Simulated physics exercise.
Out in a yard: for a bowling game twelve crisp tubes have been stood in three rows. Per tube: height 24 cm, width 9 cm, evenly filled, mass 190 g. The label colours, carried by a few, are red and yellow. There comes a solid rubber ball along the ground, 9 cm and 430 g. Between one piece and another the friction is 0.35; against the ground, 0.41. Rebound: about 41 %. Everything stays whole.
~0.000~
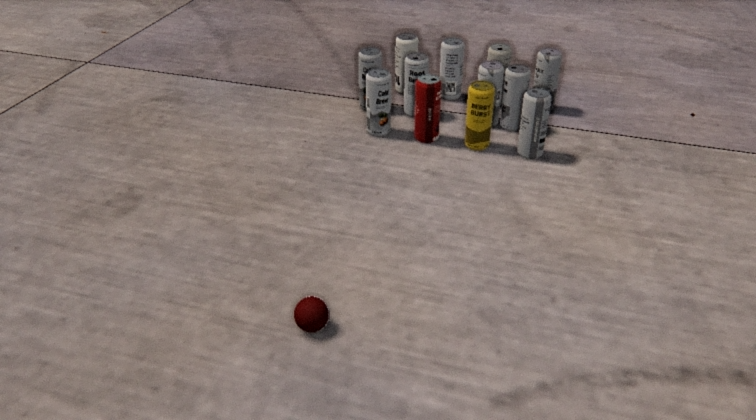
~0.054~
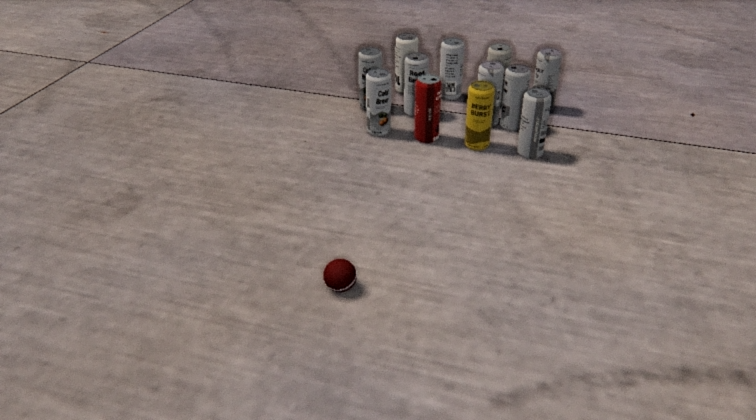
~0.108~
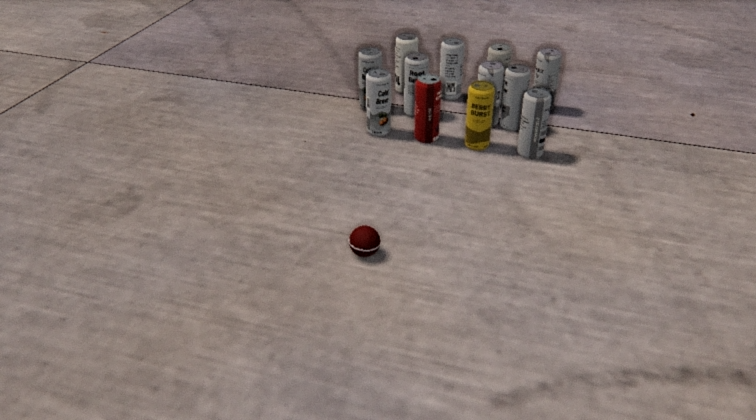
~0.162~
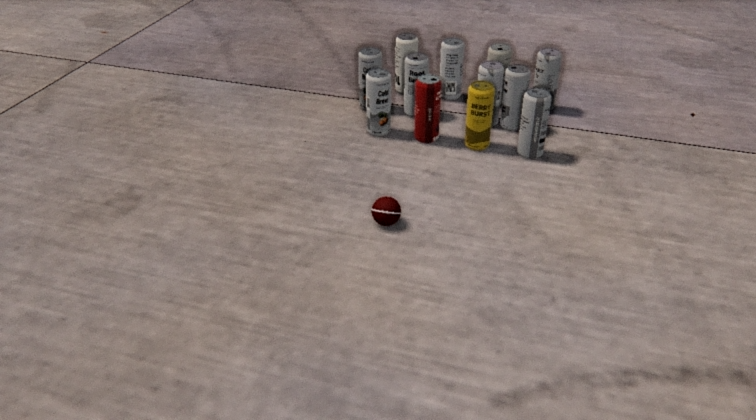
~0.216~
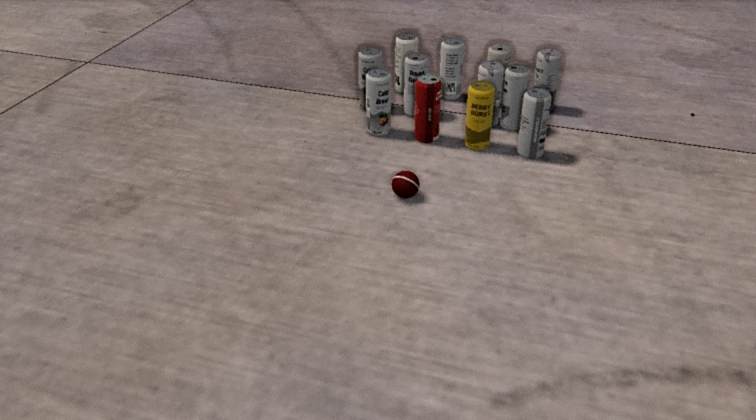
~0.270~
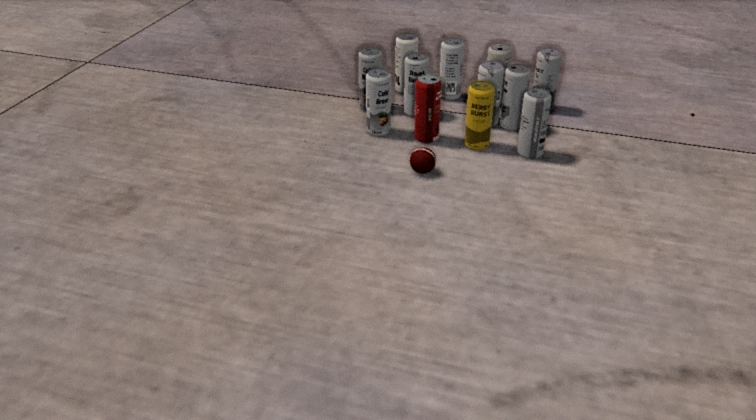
A dark red ball rolled across the pale, streaky ground, moving away and slightly to the right until it was just short of a cluster of standing tubes, mostly whitish with one red and one yellow.
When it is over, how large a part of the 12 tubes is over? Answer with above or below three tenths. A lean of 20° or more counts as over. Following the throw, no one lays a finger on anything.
Above three tenths.
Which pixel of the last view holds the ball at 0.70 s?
About (488, 71).
Around 0.46 s, ball still moving; 1 of the 12 tubes over; red tube tipped 30°.
Around 0.70 s, ball still moving; 5 of the 12 tubes over; red tube tipped 52°.
Around 1.14 s, ball still moving; 5 of the 12 tubes over; red tube lying flat.
Finally (1.8 s), ball rolling away; 5 of the 12 tubes over; red tube lying flat; yellow tube unmoved. That is 42 per cent. Seen by the last camera, middles, red tube near (456, 118), yellow tube near (479, 117).
